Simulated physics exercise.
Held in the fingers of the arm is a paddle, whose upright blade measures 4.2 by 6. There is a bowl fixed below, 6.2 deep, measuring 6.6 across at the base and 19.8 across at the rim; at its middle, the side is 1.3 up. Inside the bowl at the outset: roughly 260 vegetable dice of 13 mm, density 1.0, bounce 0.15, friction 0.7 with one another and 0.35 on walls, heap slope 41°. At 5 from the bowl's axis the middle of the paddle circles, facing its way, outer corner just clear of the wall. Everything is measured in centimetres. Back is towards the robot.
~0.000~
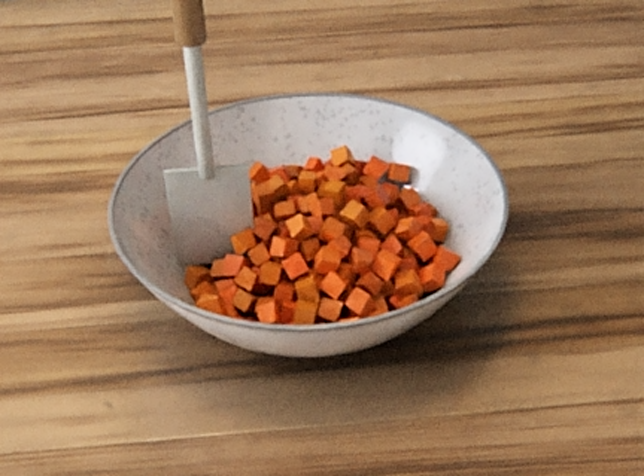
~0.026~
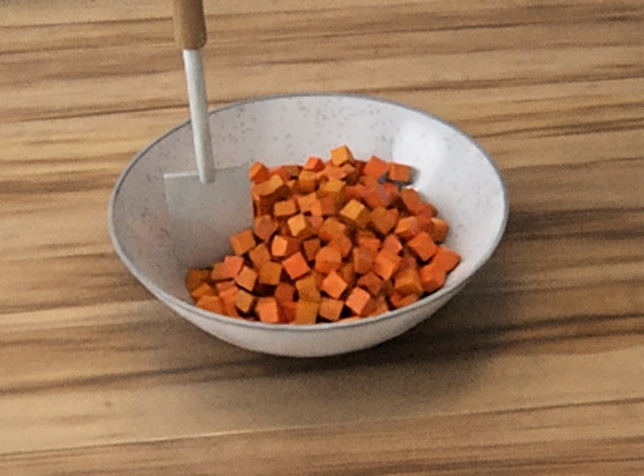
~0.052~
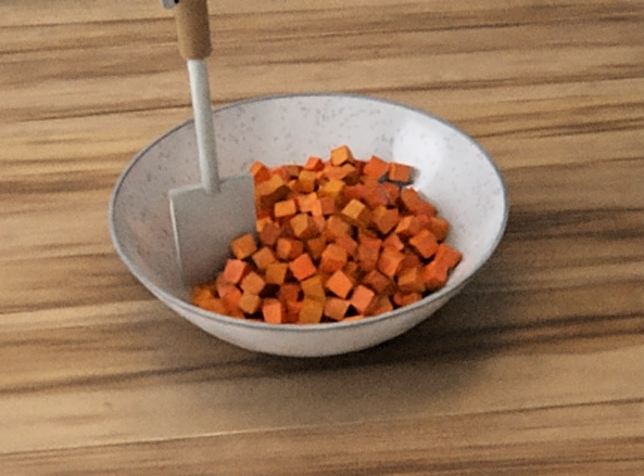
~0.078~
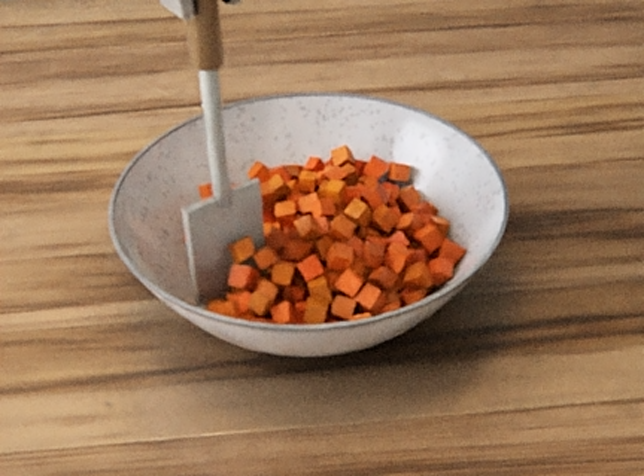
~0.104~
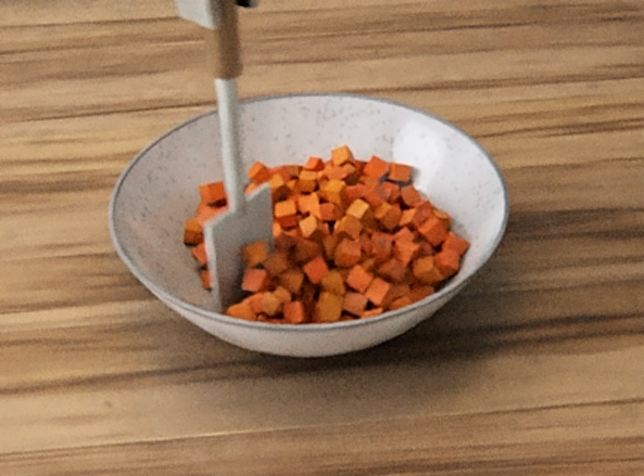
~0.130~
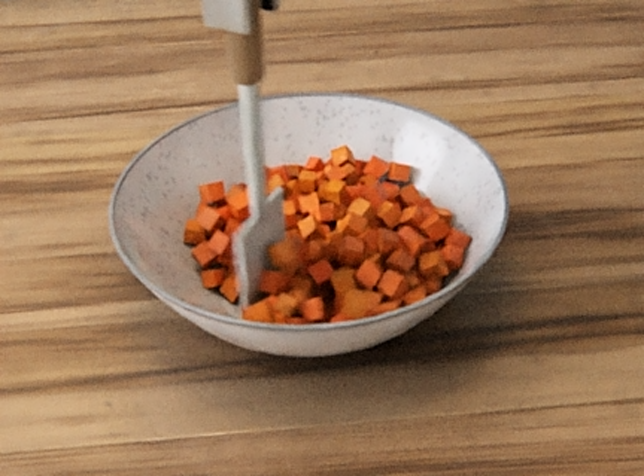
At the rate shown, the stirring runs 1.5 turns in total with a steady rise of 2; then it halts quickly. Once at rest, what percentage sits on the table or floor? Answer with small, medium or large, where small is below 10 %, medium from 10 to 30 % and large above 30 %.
It is medium.
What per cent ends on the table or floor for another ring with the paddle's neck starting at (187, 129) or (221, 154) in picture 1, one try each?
Roughly 20 and 20 per cent.
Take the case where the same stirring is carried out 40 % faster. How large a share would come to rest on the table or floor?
Near 40 in a hundred, it would be.
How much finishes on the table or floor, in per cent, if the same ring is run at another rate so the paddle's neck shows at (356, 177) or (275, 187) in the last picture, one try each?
First try: Around 45 %; second try: Around 25 %.
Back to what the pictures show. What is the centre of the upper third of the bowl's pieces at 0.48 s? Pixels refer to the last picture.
The upper third is centred close to (295, 141).
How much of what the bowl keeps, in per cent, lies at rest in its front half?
Roughly 45 per cent.
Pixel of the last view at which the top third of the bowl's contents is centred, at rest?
The centre sits around (341, 214) in the last picture.
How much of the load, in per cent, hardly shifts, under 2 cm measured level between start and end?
Estimate: 15 per cent.
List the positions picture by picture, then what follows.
In the first picture, the paddle neck at (203, 143), 0° round; upper third of the load around (326, 224), from x 195 to 445, top at y 160; 264 in the bowl.
In the second picture, the paddle neck at (204, 146), 5° round; upper third of the load around (326, 224), from x 195 to 445, top at y 160.
In the third picture, the paddle neck at (208, 157), 17° round; upper third of the load around (323, 229), from x 195 to 450, top at y 160.
In the fourth picture, the paddle neck at (219, 168), 31° round; upper third of the load around (326, 237), from x 195 to 450, top at y 160.
In the fifth picture, the paddle neck at (236, 178), 45° round; upper third of the load around (336, 242), from x 195 to 455, top at y 160.
In the sixth picture, the paddle neck at (257, 185), 59° round; upper third of the load around (345, 243), from x 195 to 455, top at y 160; 264 in the bowl.
After 0.48 s, 247° round, highest piece 9 above the table; 240 in the bowl, 12 on the table or floor, 12 in flight or on the tool.
After 0.83 s, 75° round, highest piece 8 above the table; 221 in the bowl, 38 on the table or floor, 5 in flight or on the tool.
After 1.20 s, 180° round, highest piece 7 above the table; 214 in the bowl, 50 on the table or floor.
After 1.90 s, 180° round, highest piece 7 above the table; 214 in the bowl, 50 on the table or floor.
In the end, 214 in the bowl, 50 on the table or floor. That is 19 % on the table or floor.
